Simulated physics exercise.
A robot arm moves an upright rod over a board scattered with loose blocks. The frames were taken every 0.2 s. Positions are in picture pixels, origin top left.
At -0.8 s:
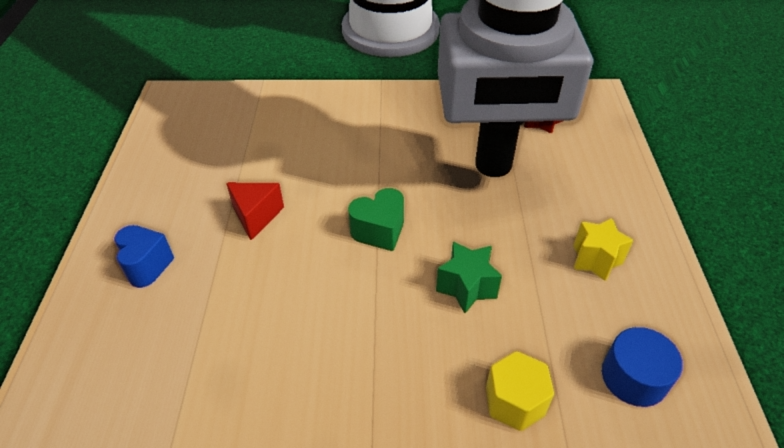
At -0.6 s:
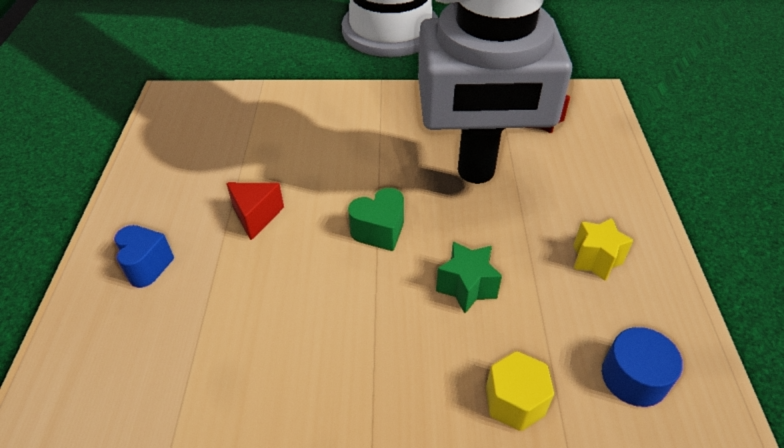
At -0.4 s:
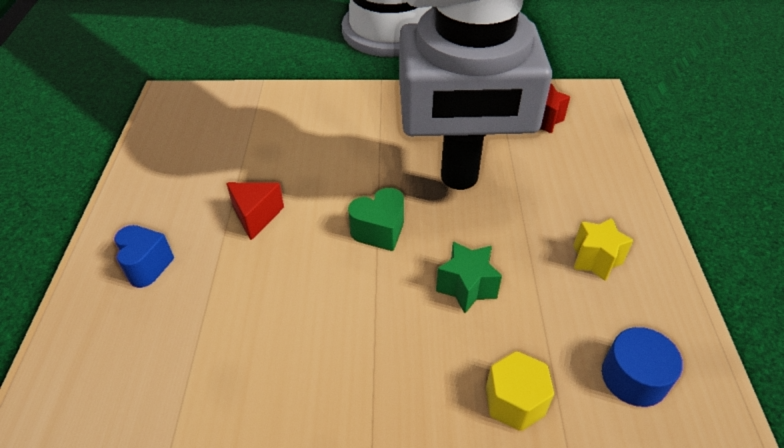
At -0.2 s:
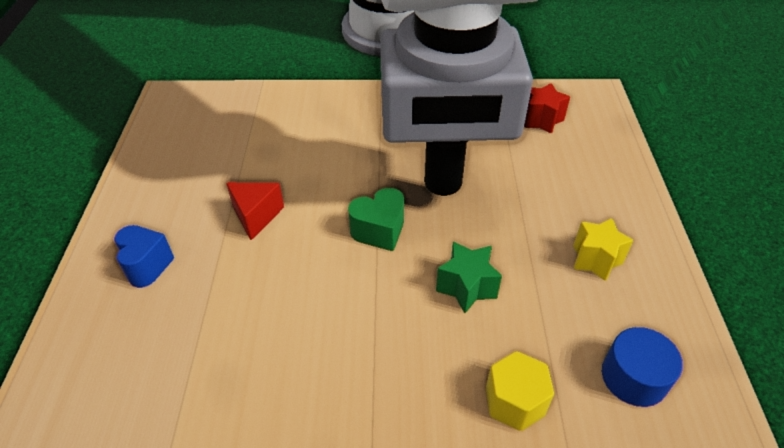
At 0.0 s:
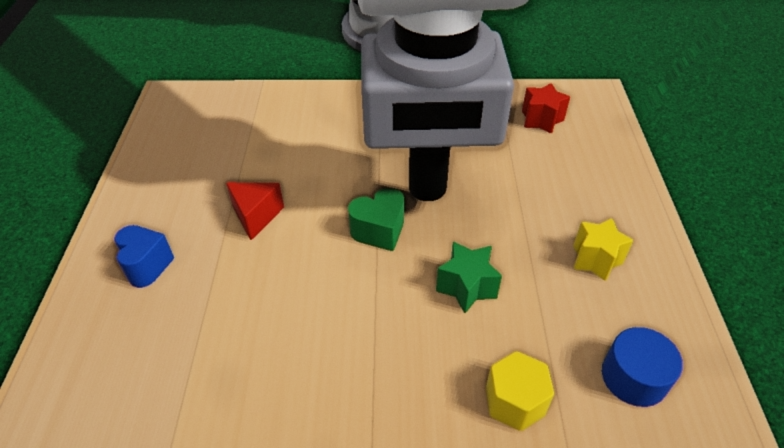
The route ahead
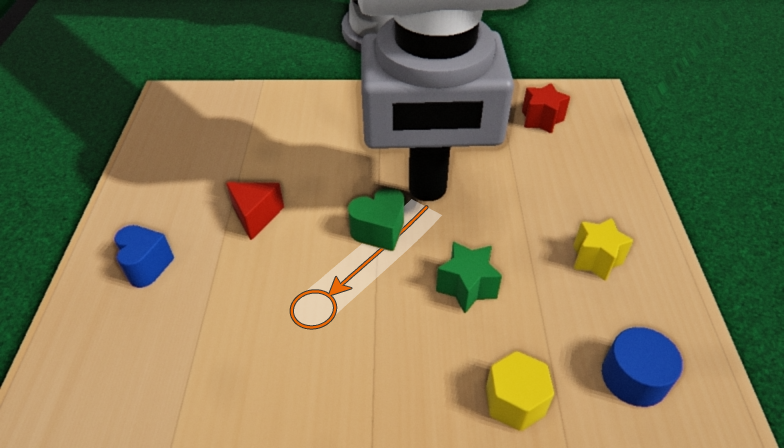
At first, a robot arm holds a black upright rod near the far right of a wooden board scattered with red, blue, green and yellow blocks. The arm then moves the rod steadily left and slightly nearer, uncovering a red star behind it, until the rod is just beside the unmoved green heart.
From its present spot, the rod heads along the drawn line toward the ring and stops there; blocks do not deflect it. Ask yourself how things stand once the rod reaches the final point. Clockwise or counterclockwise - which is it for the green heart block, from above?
Its spin: Clockwise.
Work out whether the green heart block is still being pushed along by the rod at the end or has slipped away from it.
It slides aside on the way.
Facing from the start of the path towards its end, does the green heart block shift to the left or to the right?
Toward the right.
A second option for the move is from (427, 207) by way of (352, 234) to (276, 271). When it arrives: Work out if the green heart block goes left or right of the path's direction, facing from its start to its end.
It's set to shift left.
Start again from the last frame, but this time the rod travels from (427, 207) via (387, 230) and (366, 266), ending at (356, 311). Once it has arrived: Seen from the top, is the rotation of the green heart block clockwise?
Yes.
The line goes straight from (427, 207) to (313, 309).
The first path, step by step. One third of the way, rod at (394, 222); green heart block at (344, 225), turned 20° clockwise.
Two thirds of the way, rod at (354, 255); green heart block at (303, 239), turned 70° clockwise.
At the end, rod at (310, 292); green heart block at (289, 244), turned 110° clockwise; green star unmoved.
